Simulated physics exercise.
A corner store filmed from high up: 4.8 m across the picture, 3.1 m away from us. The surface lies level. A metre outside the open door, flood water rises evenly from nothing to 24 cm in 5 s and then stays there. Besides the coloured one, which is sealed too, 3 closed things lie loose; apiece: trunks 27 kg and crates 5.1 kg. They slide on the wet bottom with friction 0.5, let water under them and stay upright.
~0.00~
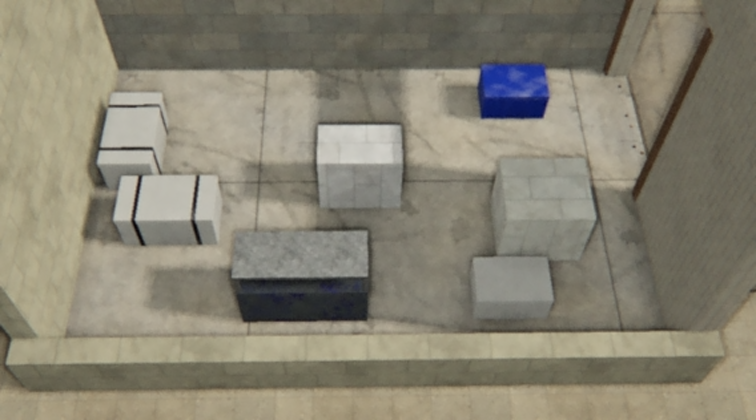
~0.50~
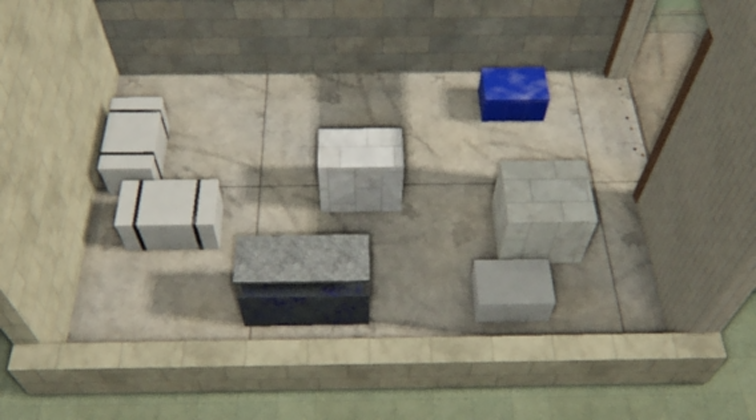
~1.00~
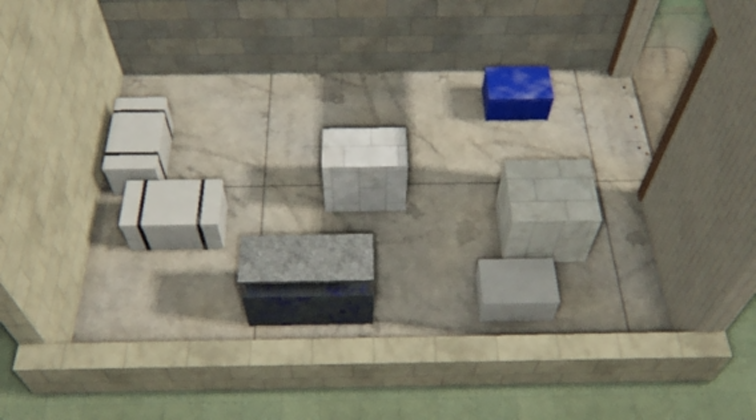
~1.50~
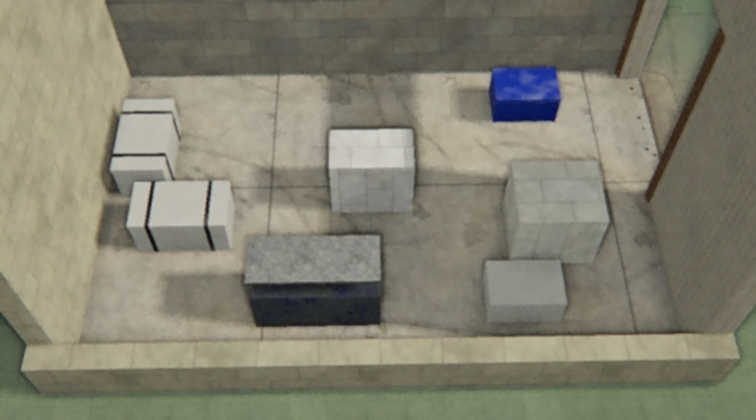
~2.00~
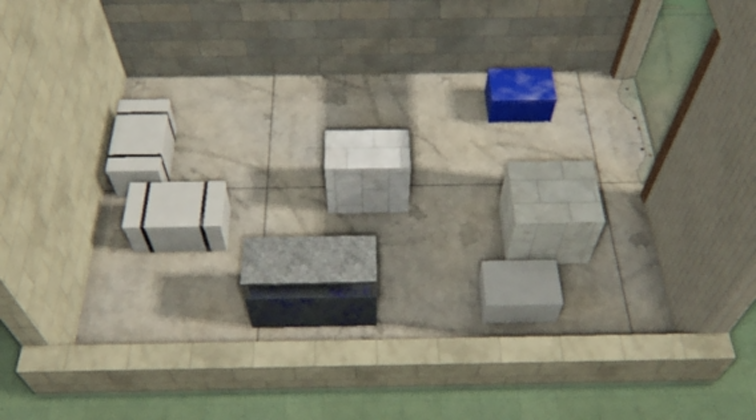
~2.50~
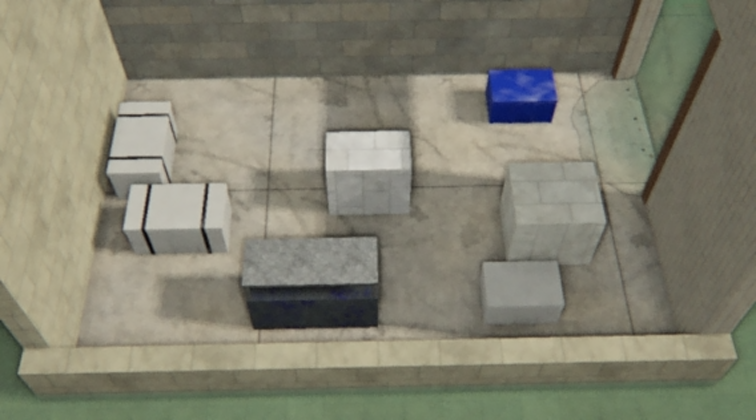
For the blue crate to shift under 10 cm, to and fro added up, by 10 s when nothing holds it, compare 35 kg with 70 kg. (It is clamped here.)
Verdict: Only the higher weight holds it.
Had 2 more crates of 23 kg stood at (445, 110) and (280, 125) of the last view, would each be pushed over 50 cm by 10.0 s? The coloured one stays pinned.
In that order: Less, more.
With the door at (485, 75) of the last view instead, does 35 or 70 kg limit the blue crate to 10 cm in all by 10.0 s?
In that case only the larger load is enough.
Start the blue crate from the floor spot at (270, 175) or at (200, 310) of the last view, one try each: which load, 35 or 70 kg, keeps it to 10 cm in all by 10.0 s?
In that order: The smaller is enough; it takes the larger.
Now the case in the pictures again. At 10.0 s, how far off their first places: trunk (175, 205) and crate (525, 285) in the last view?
In that order: 80 cm, 60 cm.
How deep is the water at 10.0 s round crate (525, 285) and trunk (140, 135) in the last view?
Roughly 6 and 13 cm.
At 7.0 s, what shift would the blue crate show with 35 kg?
About 40 cm.
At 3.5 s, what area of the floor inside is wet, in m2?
About 2.0 m2.
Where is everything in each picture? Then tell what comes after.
The blue crate at (515, 81), on the bottom; 0.0 m2 under water; 0 of 4 have shifted, in the first frame.
The blue crate at (515, 83) rests on the ground; water covers 0.0 m2; 0 of 4 have shifted, in the second frame.
The blue crate at (519, 82), on the bottom; 0.0 m2 under water; 0 of 4 have shifted, in the third frame.
The blue crate at (526, 84) rests on the ground; 0.0 m2 under water; 0 of 4 have shifted, in the fourth frame.
The blue crate at (522, 84), on the bottom; water covers 0.0 m2; 0 of 4 have shifted, in the fifth frame.
The blue crate at (523, 85) rests on the ground; water covers 0.5 m2; 0 of 4 have shifted, in the sixth frame.
After 3.5 s the blue crate would be 0 cm from its start with 35 kg and 0 cm from its start with 70 kg; 4 cm of water round it then.
After 4.5 s the blue crate would be 0 cm from its start with 35 kg and 0 cm from its start with 70 kg; 7 cm of water round it then.
After 7.0 s the blue crate would be 45 cm from its start with 35 kg and 0 cm from its start with 70 kg; 9 cm of water round it then.
After 10.0 s the blue crate would be 119 cm from its start with 35 kg and 0 cm from its start with 70 kg; 10 cm of water round it then.
